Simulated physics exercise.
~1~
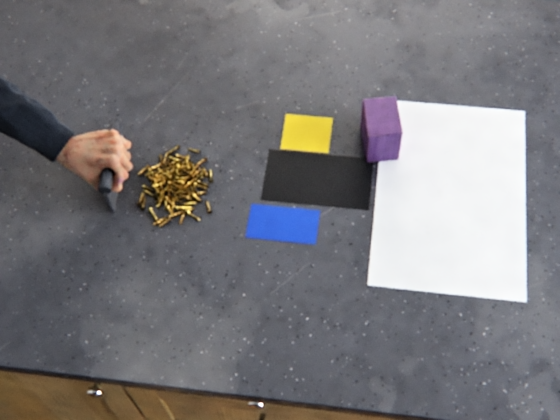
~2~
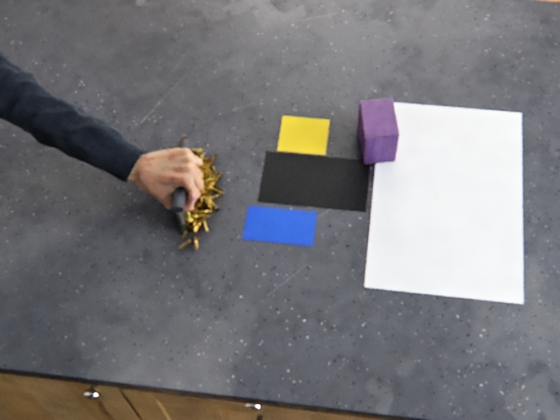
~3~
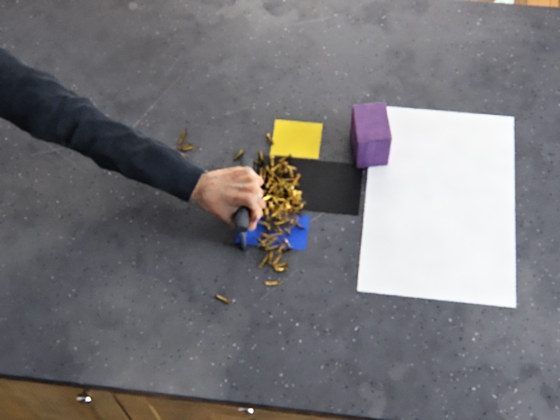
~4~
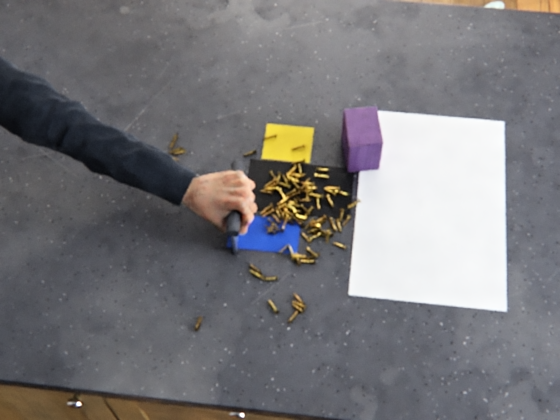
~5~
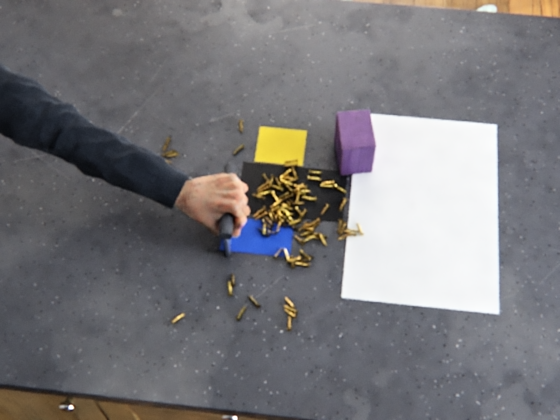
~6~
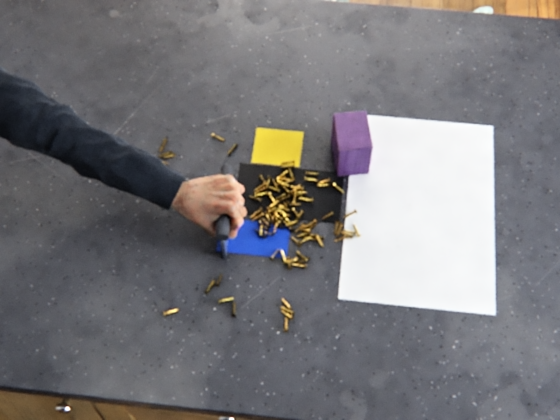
A hand with a scraper pushing a pile of brass-coloured screws right across a grey surface, leaving them scattered mostly around a black mat.
